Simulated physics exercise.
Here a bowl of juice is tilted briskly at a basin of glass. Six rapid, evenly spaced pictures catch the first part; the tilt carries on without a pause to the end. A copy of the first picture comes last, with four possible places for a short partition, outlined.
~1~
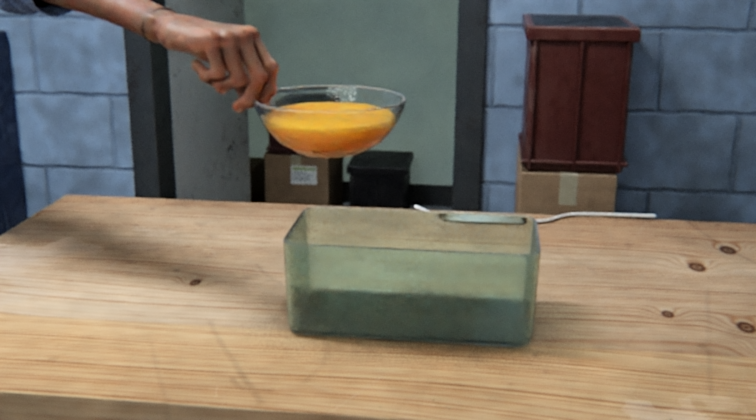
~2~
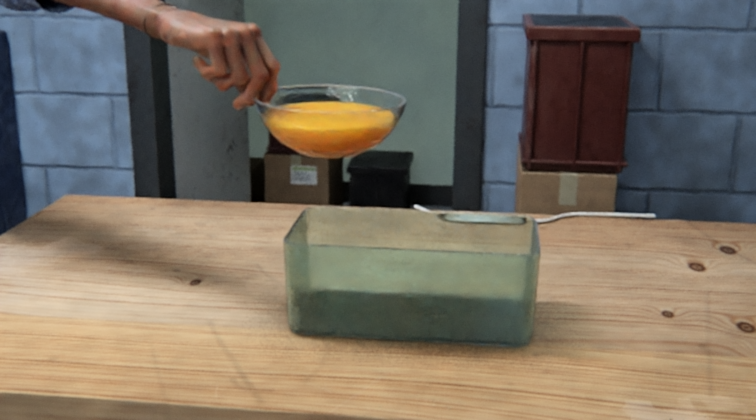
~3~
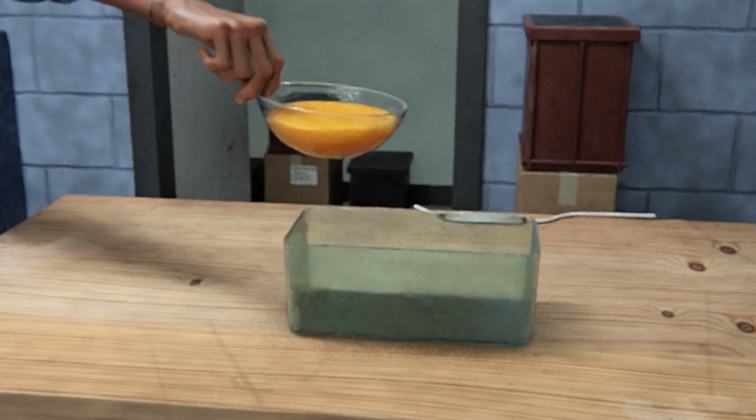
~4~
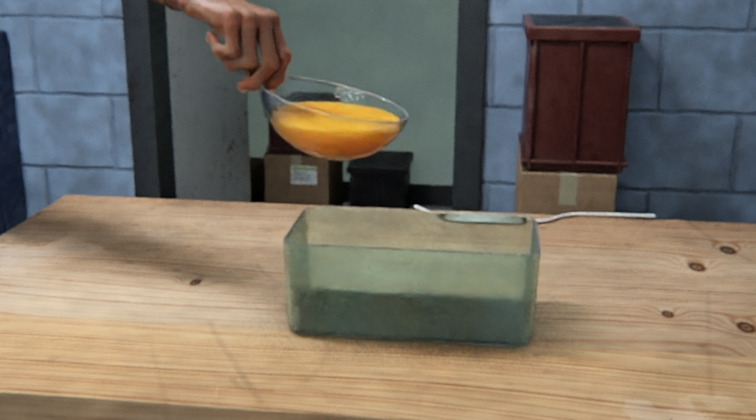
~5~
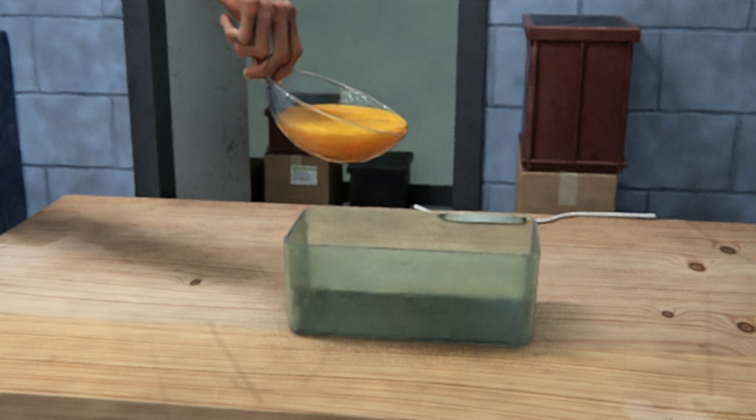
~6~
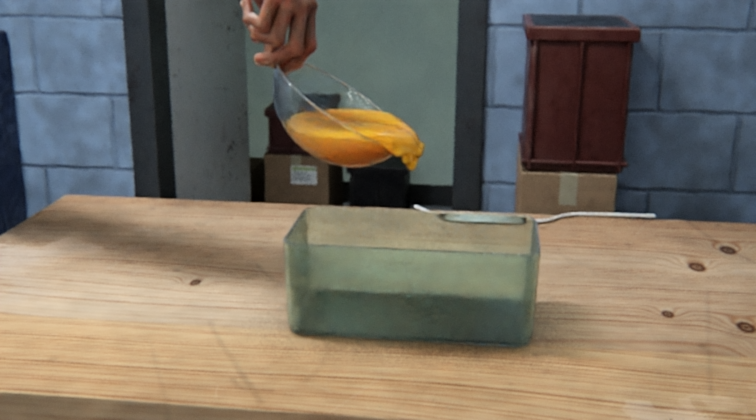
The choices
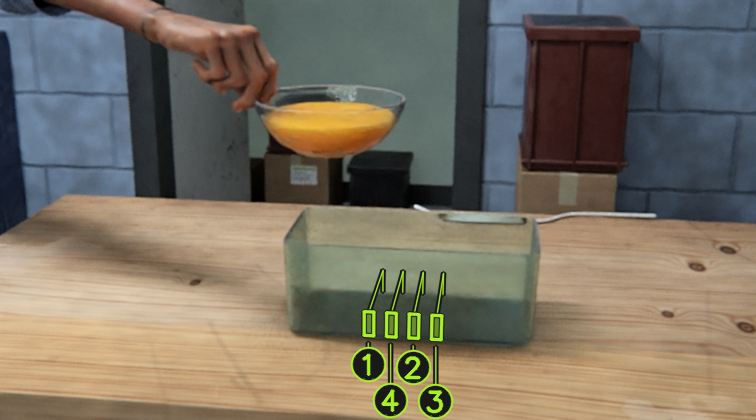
Glass bowl of orange juice tilting rightward in a hand above a glass basin, juice starting to spill over its lip.
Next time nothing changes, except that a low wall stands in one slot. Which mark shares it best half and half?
Slot 3.
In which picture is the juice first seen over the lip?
Picture 5.
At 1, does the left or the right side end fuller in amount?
The right side.
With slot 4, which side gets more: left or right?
The right one.
On the marked copy, 1 at (368, 342); 2 at (413, 345); 3 at (435, 346); 4 at (390, 344).
If 1 is chosen, about 11 % ends left of the wall and 89 % right of it.
If 2 is chosen, about 27 % ends left of the wall and 72 % right of it.
If 3 is chosen, about 47 % ends left of the wall and 52 % right of it.
If 4 is chosen, about 15 % ends left of the wall and 84 % right of it.
